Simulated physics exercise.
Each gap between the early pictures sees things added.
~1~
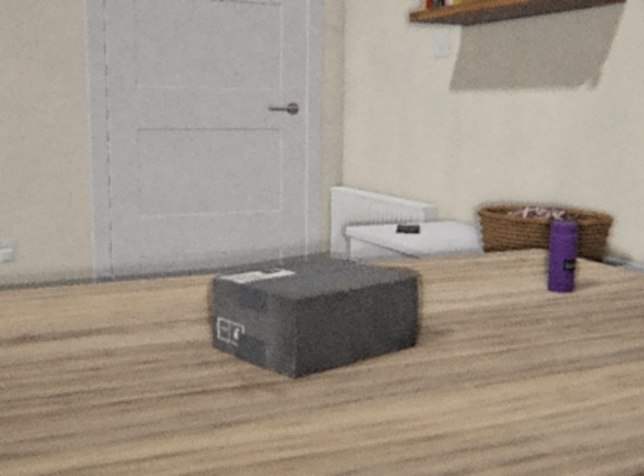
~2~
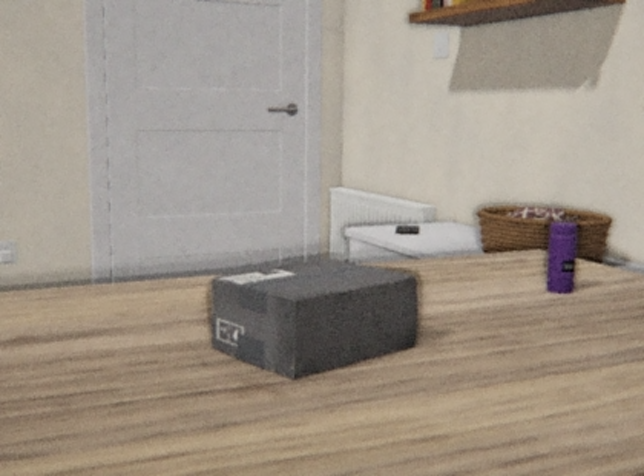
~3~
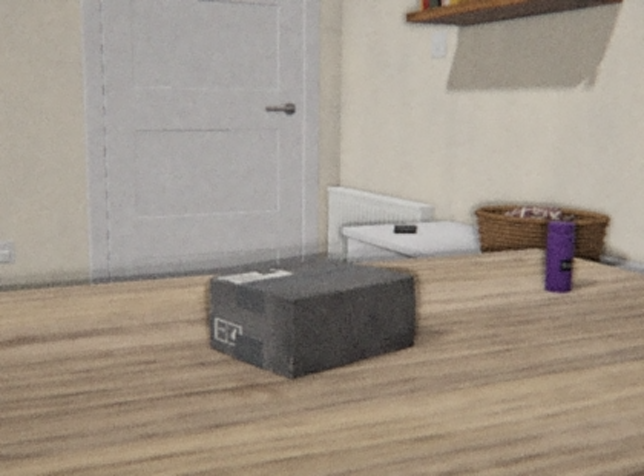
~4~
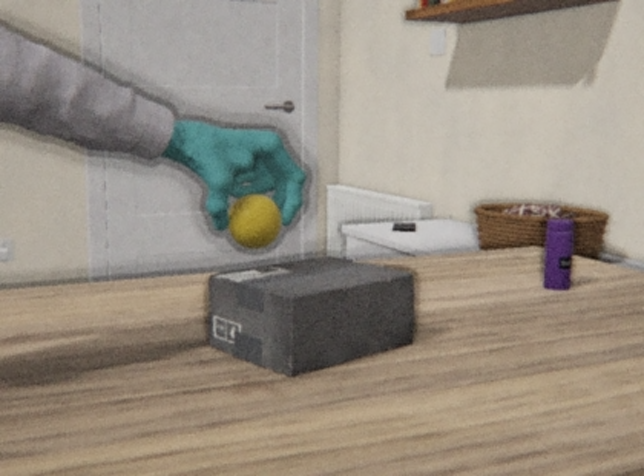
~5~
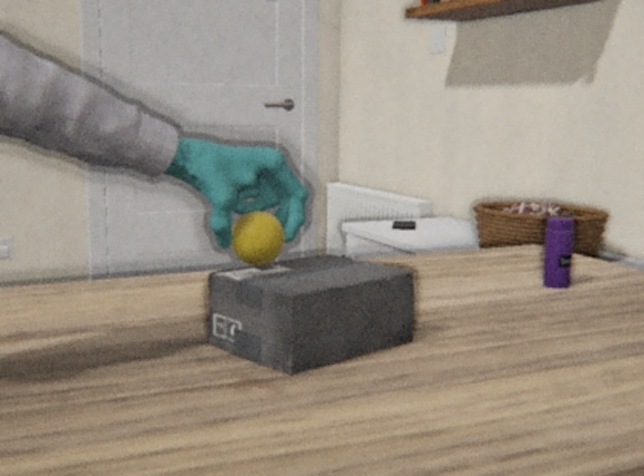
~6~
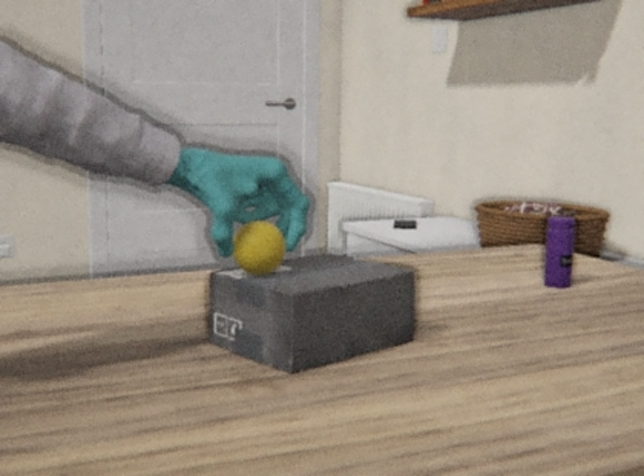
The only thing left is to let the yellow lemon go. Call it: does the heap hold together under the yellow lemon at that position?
It holds together.
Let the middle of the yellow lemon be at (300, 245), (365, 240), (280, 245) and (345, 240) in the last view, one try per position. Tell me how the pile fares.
On the first try the pile remains standing, on the second it remains standing, on the third it remains standing and on the fourth it remains standing.
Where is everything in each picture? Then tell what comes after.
The last thing is not in view yet; grey box (316, 312), in the first frame.
The last thing is not in view yet; grey box (315, 312), in the second frame.
The last thing is not in view yet; grey box (313, 312), in the third frame.
On its way; yellow lemon (255, 222); grey box (312, 310), in the fourth frame.
On its way; yellow lemon (258, 238); grey box (312, 308), in the fifth frame.
In place under the hand; yellow lemon (259, 247); grey box (313, 307), in the sixth frame.
Then, 0.30 s later than the last frame, all is still.
Then, 0.80 s later than the last frame, yellow lemon resting near (259, 248).
When it is over, all 3 as before. End places, in pixels of the last picture, yellow lemon near (259, 248). The pile stays up.
